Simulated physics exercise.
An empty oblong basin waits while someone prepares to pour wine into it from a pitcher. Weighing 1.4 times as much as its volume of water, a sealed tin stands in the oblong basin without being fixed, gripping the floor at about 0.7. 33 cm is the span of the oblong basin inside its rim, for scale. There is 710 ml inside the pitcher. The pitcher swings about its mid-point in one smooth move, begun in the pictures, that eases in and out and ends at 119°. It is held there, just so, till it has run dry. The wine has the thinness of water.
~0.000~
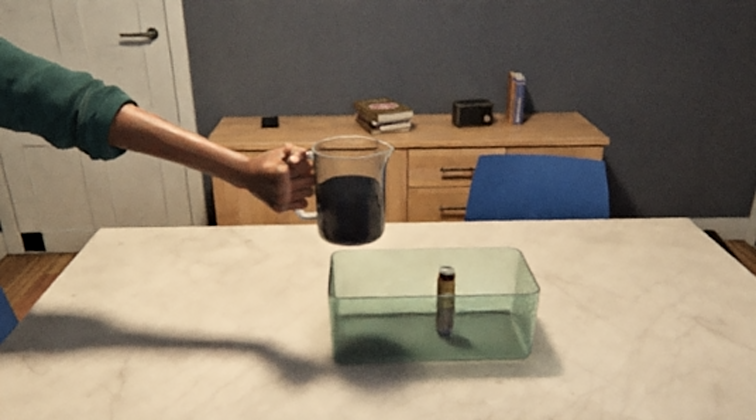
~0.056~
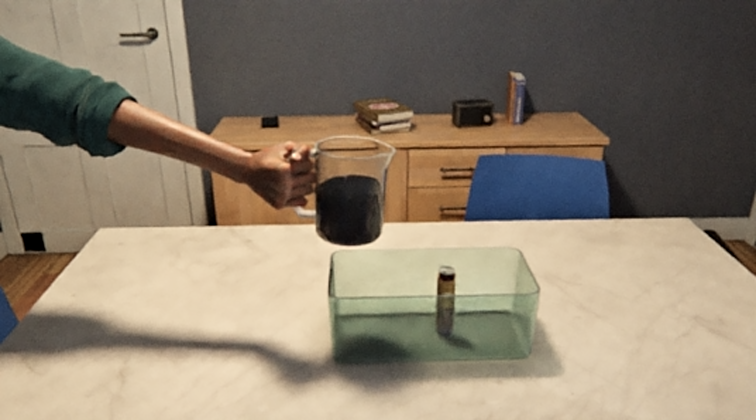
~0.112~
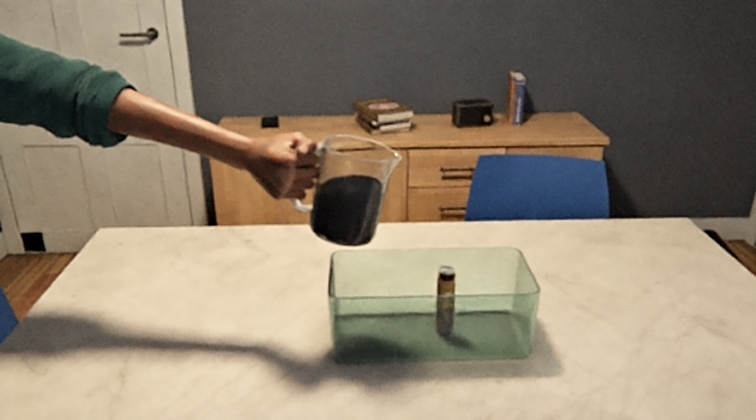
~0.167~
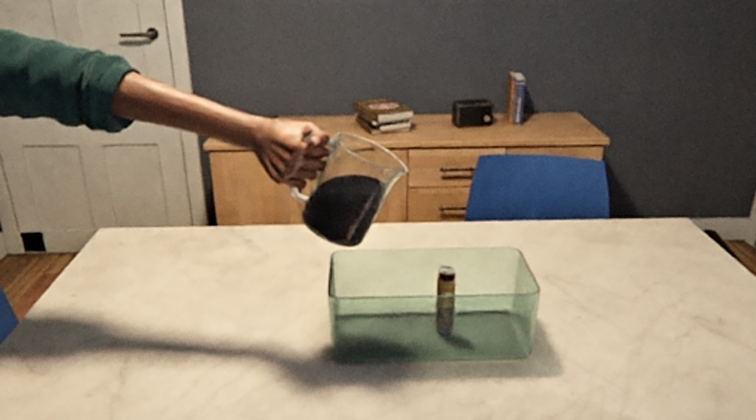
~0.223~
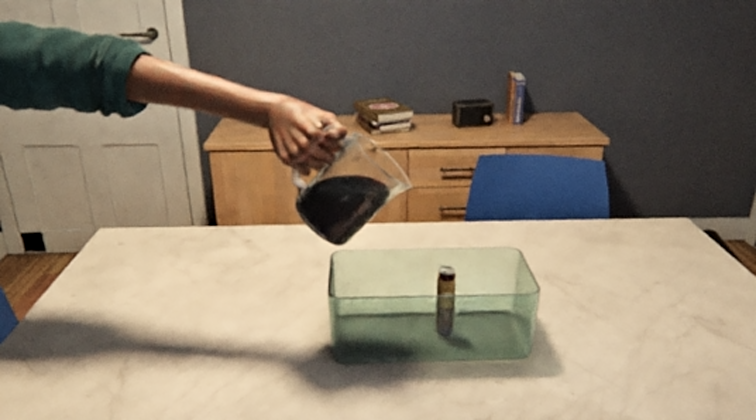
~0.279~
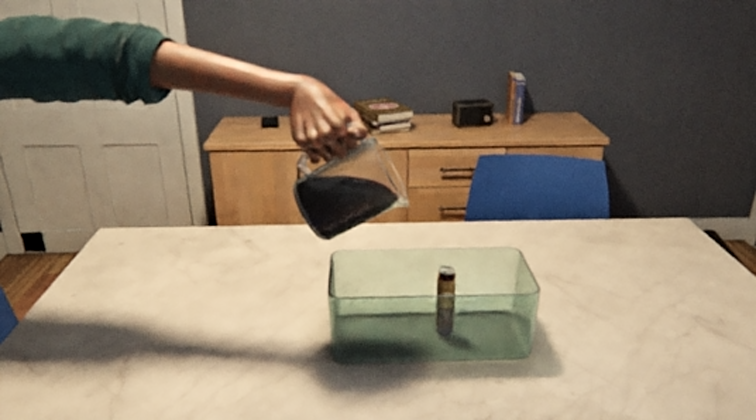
A hand tilts a glass pitcher of dark liquid steeply rightward above a green basin.
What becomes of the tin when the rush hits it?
Looks like it will stay erect.
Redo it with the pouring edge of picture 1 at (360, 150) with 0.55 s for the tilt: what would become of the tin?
Then it keeps standing.
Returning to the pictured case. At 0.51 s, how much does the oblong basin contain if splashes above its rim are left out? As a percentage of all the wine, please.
Close to 20 in a hundred.
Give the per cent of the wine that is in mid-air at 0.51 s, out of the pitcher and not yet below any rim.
Near 28 in a hundred.
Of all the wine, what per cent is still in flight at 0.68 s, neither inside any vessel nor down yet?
Near 10 percent.
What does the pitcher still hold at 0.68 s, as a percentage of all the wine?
Close to 8 percent of the whole amount.
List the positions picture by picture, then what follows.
In the first picture, it leans 0°; its right rim is at (394, 148); the wine meets the walls at (317, 185) and (383, 184); the oblong basin's rim runs from (330, 274) to (530, 270); the tin's top is at (447, 273).
In the second picture, it leans 3°; its right rim is at (396, 150); the wine meets the walls at (317, 185) and (383, 184).
In the third picture, it leans 12°; its right rim is at (402, 157); the wine meets the walls at (317, 187) and (385, 183).
In the fourth picture, it leans 25°; its right rim is at (408, 169); the wine meets the walls at (313, 189) and (387, 185).
In the fifth picture, it leans 42°; its right rim is at (412, 186); the wine meets the walls at (300, 194) and (392, 189).
In the sixth picture, it leans 61°; its right rim is at (409, 204); the wine meets the walls at (296, 181) and (398, 195).
By 0.51 s the tilt is 117° and 51 per cent is still to pour; the tin stands where it began.
By 0.68 s the tilt is 119° and 8 per cent is still to pour; the tin stands 1 cm from where it began.
By 0.86 s the tilt is 119° and 0 per cent is still to pour; the tin stands 1 cm from where it began.
By 1.05 s the tilt is 119° and 0 per cent is still to pour; the tin stands 1 cm from where it began.
At rest the tin stands 1 cm from where it began.
